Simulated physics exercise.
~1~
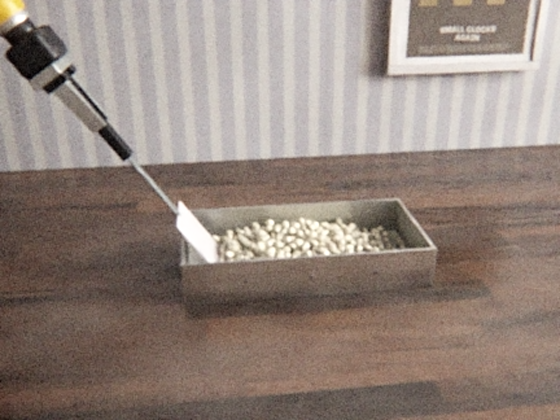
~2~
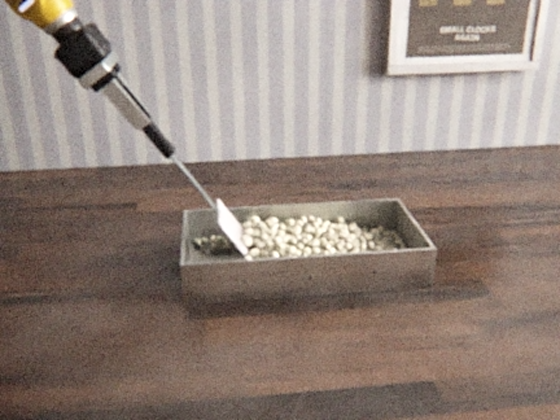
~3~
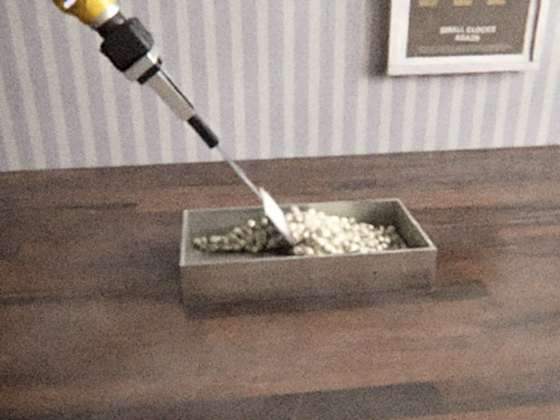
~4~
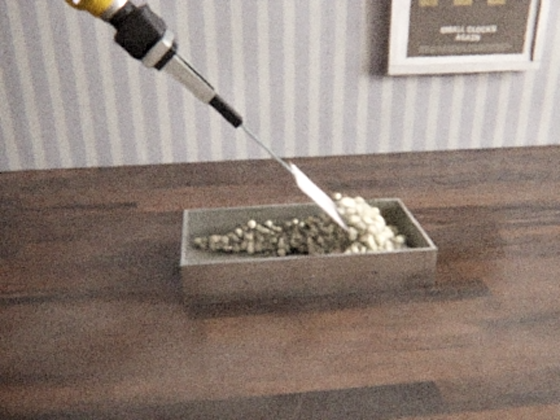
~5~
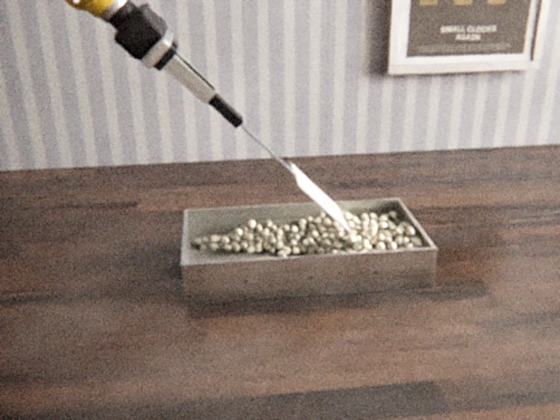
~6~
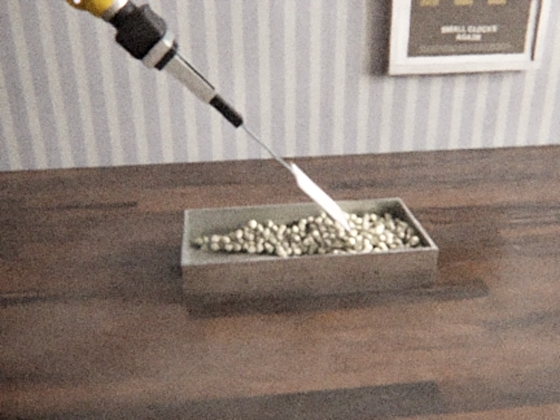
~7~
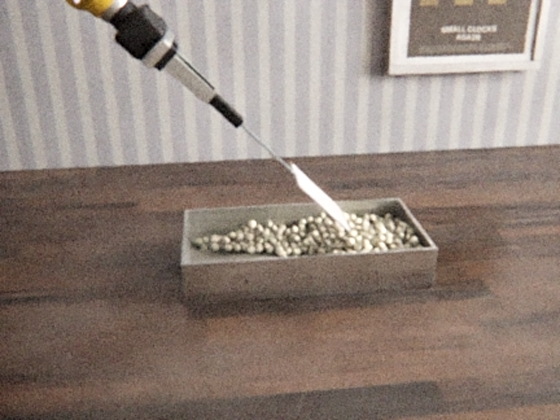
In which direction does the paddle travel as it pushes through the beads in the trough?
The paddle travels to the right, pushing the beads toward the right end of the trough.
